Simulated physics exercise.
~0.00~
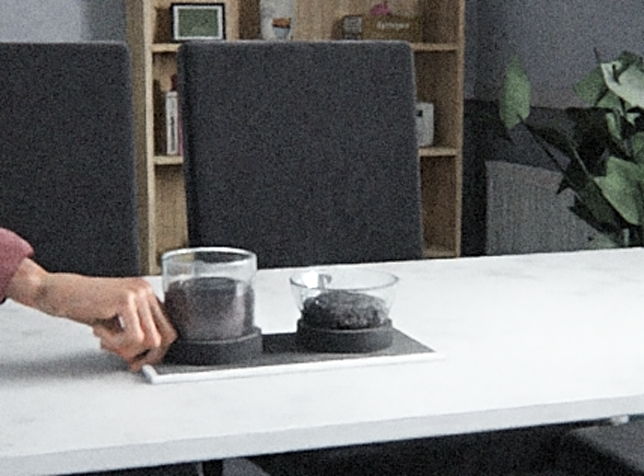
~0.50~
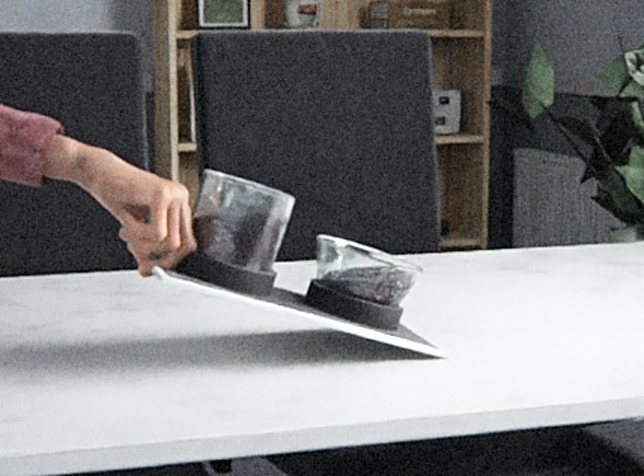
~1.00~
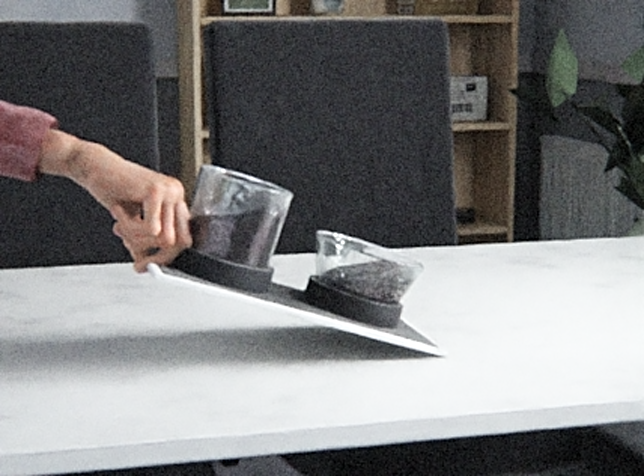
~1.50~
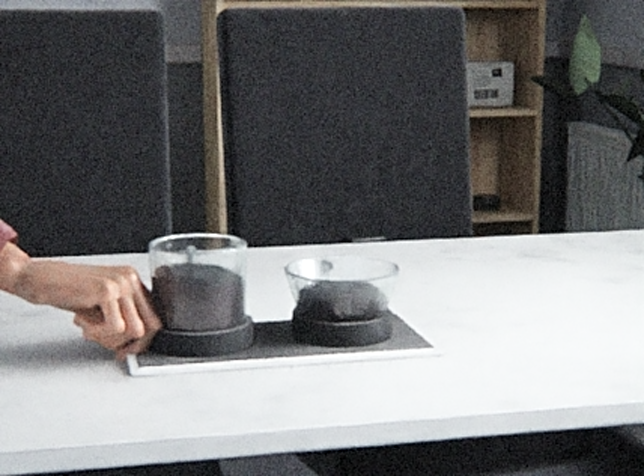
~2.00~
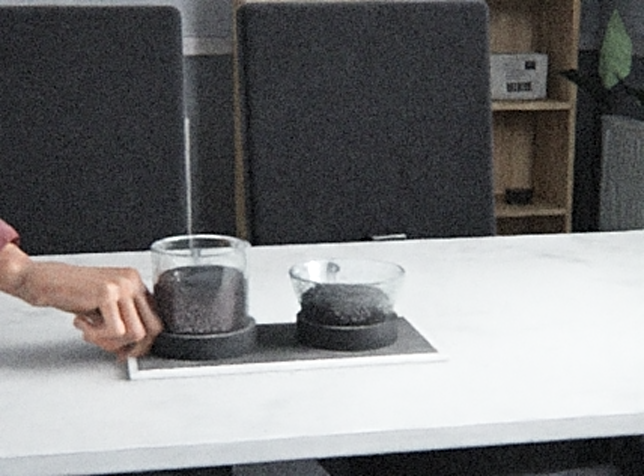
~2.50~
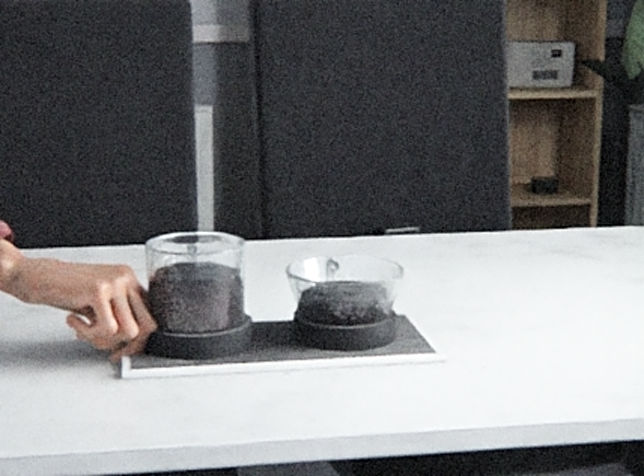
The clip shows a hand raising the left end of a tray on a white table, tilting the two open glass cups of dark contents in their round holders, then lowering it until the tray lies flat again with both cups still upright in place.
